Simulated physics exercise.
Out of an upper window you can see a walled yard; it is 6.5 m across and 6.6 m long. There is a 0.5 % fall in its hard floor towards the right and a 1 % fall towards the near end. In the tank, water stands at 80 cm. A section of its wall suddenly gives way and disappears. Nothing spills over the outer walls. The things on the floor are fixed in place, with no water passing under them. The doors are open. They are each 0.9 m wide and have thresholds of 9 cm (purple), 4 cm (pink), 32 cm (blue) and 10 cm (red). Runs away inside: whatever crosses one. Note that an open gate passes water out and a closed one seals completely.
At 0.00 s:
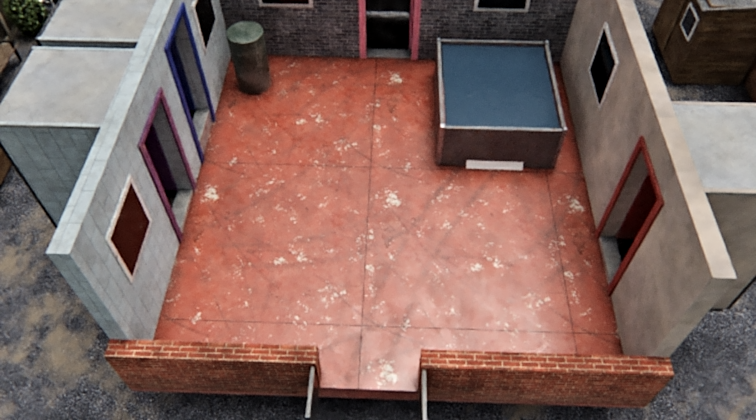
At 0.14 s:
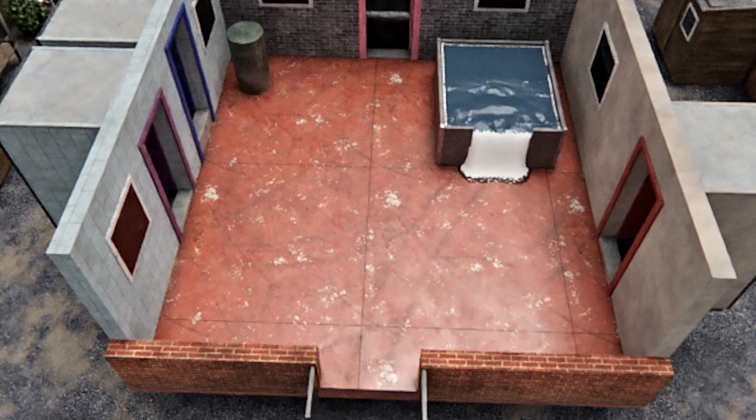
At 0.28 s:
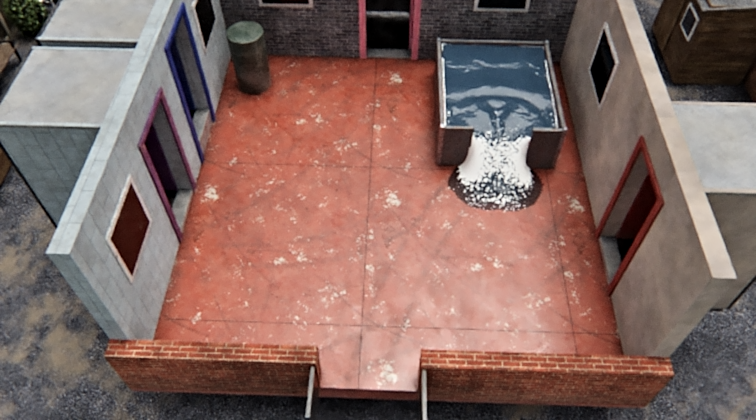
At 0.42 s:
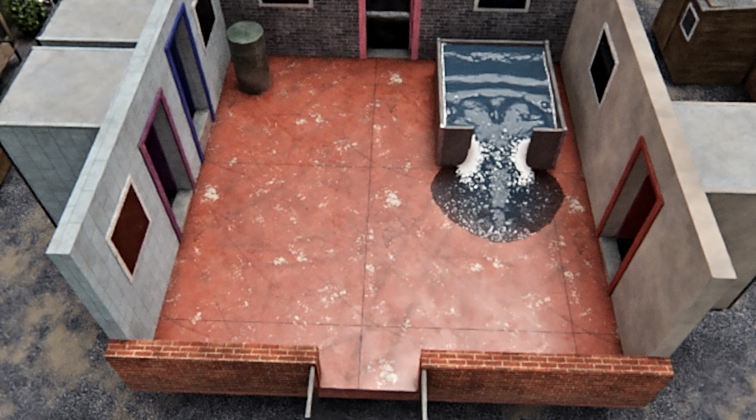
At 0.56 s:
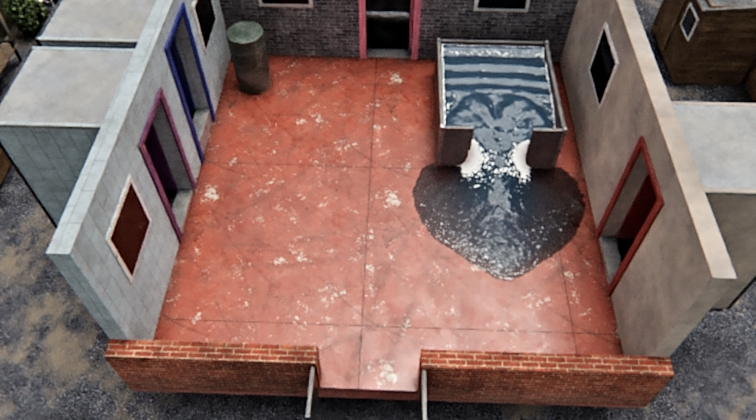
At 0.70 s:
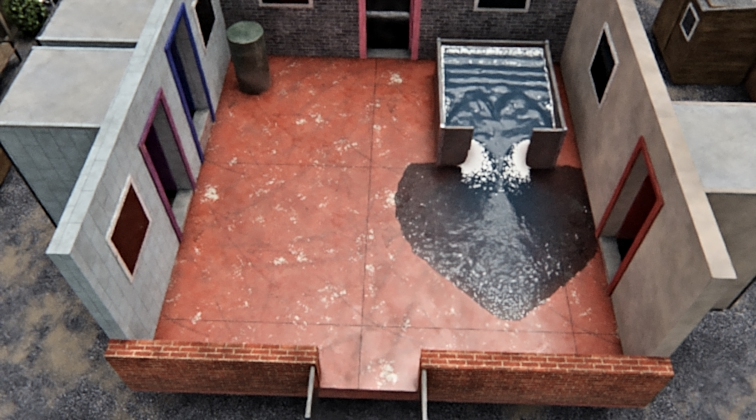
A walled yard with a red floor had a tank of still water at the back right, until its front opened and water poured out, foaming white, and spread in a dark, widening pool toward the near wall.
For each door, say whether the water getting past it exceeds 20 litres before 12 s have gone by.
The purple door will undershoot the limit. The pink door will undershoot the limit. The blue door will undershoot the limit. The red door will overshoot the limit.
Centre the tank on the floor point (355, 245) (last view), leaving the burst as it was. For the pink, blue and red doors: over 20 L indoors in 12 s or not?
Pink gets no more than that, blue gets no more than that, red gets no more than that.
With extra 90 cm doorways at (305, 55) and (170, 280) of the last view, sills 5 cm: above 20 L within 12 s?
Taking them in order, the first gets too little and the second enough.
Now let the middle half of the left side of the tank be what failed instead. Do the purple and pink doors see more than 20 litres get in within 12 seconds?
Compared with the limit, purple is higher and pink is higher.
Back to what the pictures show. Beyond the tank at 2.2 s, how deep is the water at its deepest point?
Around 46 centimetres.
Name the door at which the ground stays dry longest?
I'd say the pink one.
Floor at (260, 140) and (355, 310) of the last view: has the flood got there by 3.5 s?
In that order: Still dry, flooded.
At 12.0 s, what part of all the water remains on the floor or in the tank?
Some 78 in a hundred.
After 1.4 s water covers 35 % of the floor and is deepest (48 cm) near (625, 381); purple door not reached, pink door not reached, blue door not reached, red door 19 cm at the sill, 1 L in.
After 2.2 s water covers 40 % of the floor and is deepest (46 cm) near (625, 381); purple door not reached, pink door not reached, blue door not reached, red door 16 cm at the sill, 23 L in.
After 3.5 s water covers 45 % of the floor and is deepest (26 cm) near (585, 379); purple door not reached, pink door not reached, blue door not reached, red door 15 cm at the sill, 41 L in.
After 7.0 s water covers 70 % of the floor and is deepest (18 cm) near (248, 320); purple door 10 cm at the sill, 0 L in, pink door not reached, blue door 4 cm at the sill, 0 L in, red door 12 cm at the sill, 96 L in.
After 12.0 s water covers 100 % of the floor and is deepest (12 cm) near (467, 64); purple door 6 cm at the sill, 1 L in, pink door 5 cm at the sill, 2 L in, blue door 4 cm at the sill, 0 L in, red door 7 cm at the sill, 99 L in.
